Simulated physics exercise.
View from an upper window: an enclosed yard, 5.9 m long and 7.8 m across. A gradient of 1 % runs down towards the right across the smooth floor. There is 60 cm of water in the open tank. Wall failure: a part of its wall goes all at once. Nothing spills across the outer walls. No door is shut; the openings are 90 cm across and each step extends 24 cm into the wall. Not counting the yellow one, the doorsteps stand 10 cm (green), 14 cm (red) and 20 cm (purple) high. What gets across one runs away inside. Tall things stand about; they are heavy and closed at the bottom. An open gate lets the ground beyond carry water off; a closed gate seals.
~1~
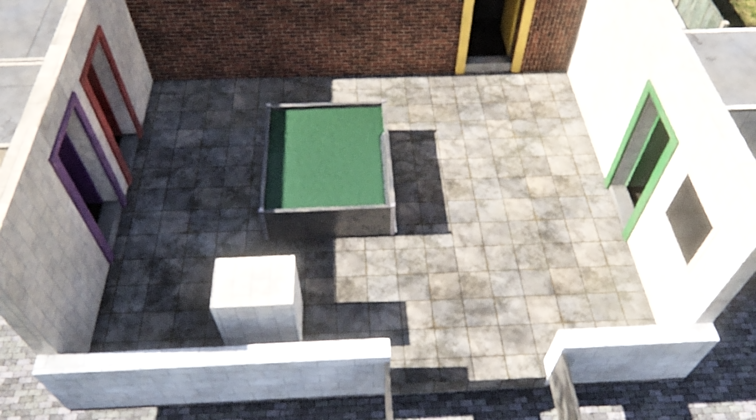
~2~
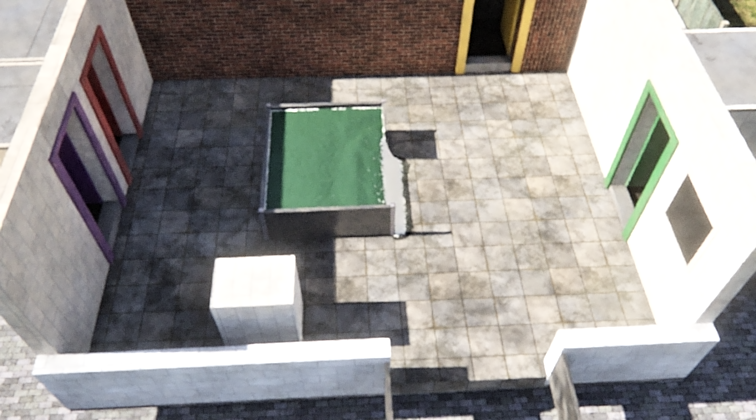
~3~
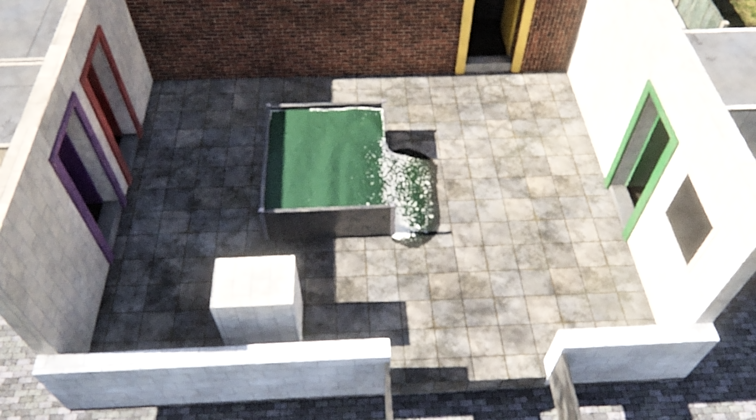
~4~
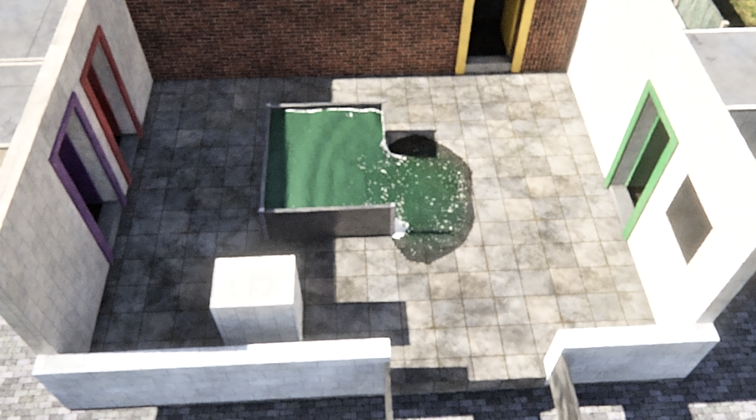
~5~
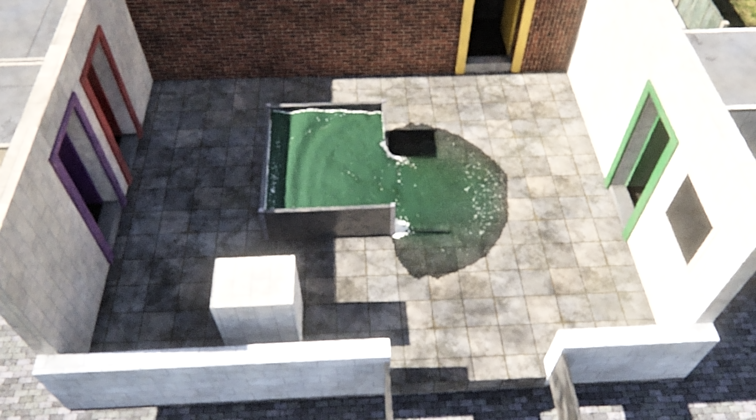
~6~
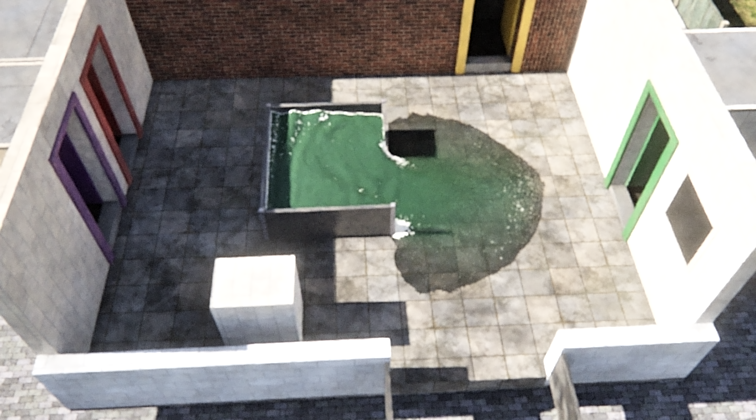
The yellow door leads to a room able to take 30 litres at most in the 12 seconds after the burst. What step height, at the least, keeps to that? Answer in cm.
I would say about 6 cm.
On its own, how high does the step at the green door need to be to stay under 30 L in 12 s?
The green door needs around 22 cm.
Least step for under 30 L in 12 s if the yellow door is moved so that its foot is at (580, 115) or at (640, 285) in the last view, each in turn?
Minimums: About 11.5 cm and 17 cm.
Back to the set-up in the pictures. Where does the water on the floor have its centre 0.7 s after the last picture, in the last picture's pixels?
I'd put it close to (391, 186).
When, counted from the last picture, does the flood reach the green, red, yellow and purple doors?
Green 0.4 s, red 8.0 s, yellow 1.8 s, purple not in the 12 s.
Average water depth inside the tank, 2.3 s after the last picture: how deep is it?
On average, around 21 cm.
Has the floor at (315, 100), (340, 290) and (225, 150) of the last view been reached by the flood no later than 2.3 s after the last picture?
In order: Untouched, untouched, untouched.
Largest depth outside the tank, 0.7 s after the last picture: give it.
30 cm.
Then, 0.7 s after the last picture water covers 30 % of the floor, deepest (30 cm) near (399, 216); it has not reached the yellow door.
Then, 2.3 s after the last picture water covers 40 % of the floor, deepest (32 cm) near (648, 307); 5 cm at the yellow door, 0 litres in over its 19 cm step.
Then, 11.3 s after the last picture water covers 90 % of the floor, deepest (9 cm) near (613, 208); 6 cm at the yellow door, 0 litres in over its 19 cm step.
At the yellow door as built, the water peaked near 10 cm, 6.3 s after the last picture.
Run again over the same 12 s with other heights there, 39 litres in over 5.5 cm, 22 litres over 6.5 cm. The limit of 30 litres is kept from about 6 cm up.
